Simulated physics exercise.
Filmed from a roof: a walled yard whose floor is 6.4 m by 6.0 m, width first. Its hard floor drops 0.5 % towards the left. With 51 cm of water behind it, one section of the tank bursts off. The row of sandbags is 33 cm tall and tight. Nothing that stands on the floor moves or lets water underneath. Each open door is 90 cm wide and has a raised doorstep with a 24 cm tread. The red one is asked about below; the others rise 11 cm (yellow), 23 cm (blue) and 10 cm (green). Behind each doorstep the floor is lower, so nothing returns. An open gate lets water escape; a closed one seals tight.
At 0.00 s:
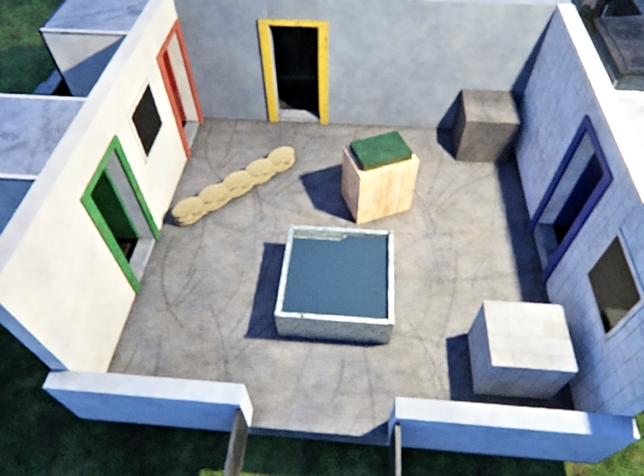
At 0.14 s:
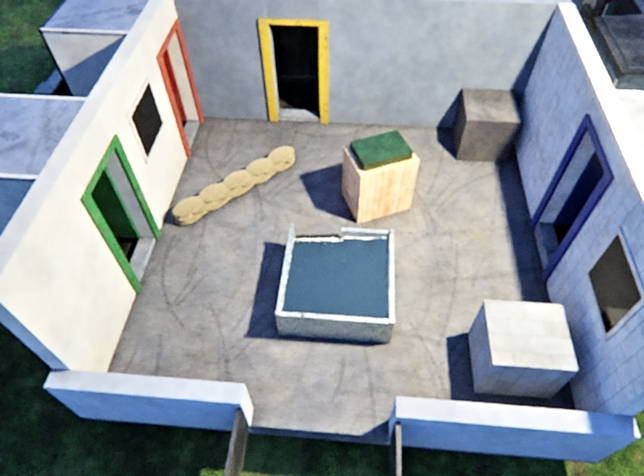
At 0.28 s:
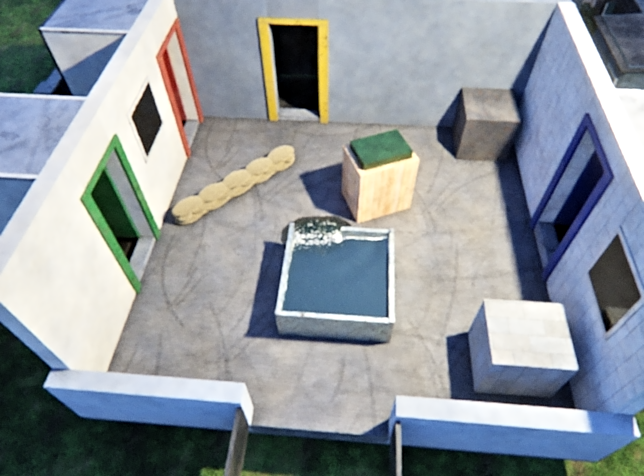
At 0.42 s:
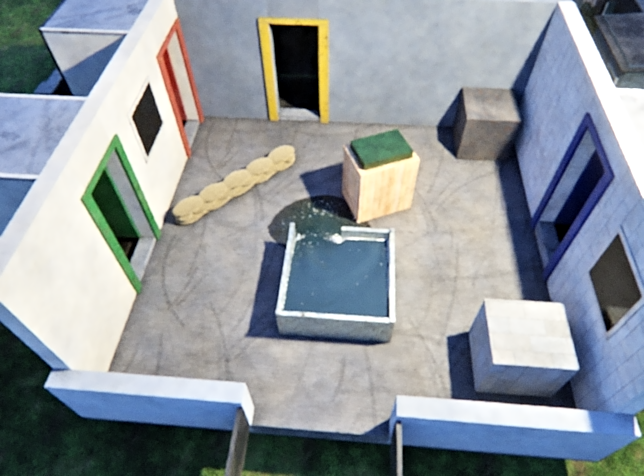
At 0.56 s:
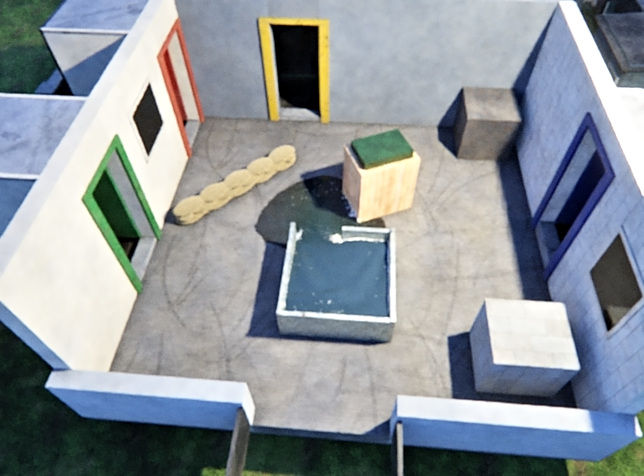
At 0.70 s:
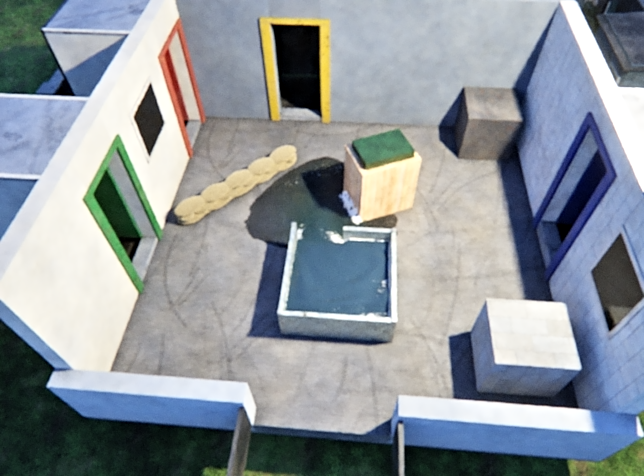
Water pouring from a broken far side of a square tank, spreading a dark patch across the walled yard's floor around a wooden crate.
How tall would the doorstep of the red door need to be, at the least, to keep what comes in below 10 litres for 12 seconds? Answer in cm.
It would have to be roughly 7 cm high.
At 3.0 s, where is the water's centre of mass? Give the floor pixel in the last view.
Near (321, 213).
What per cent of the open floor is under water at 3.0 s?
Some 30 per cent of it.
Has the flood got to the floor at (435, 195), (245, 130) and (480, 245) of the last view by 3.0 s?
In that order: Still dry, wet, still dry.
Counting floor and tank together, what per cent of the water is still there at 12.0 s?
Roughly 94 in a hundred.
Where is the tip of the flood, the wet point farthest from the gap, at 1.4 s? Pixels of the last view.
Near (289, 121).
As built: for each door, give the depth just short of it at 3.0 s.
In cm: Red 4, yellow 15, blue 0, green 4.
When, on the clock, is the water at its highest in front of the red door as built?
Near 3.8 s.
After 1.4 s water covers 15 % of the floor, deepest (24 cm) near (278, 176); it has not reached the red door.
After 3.0 s water covers 30 % of the floor, deepest (18 cm) near (322, 128); 4 cm at the red door, 0 litres in over its 10 cm doorstep.
After 12.0 s water covers 90 % of the floor, deepest (6 cm) near (204, 118); 6 cm at the red door, 0 litres in over its 10 cm doorstep.
At the red door as built, the water arrived by 3.0 s and peaked near 10 cm at 3.8 s.
With a doorstep of 5.5 cm, 23 litres would have come in within the 12 s; with 7.5 cm, 6 litres. So under 10 litres takes about 7 cm.
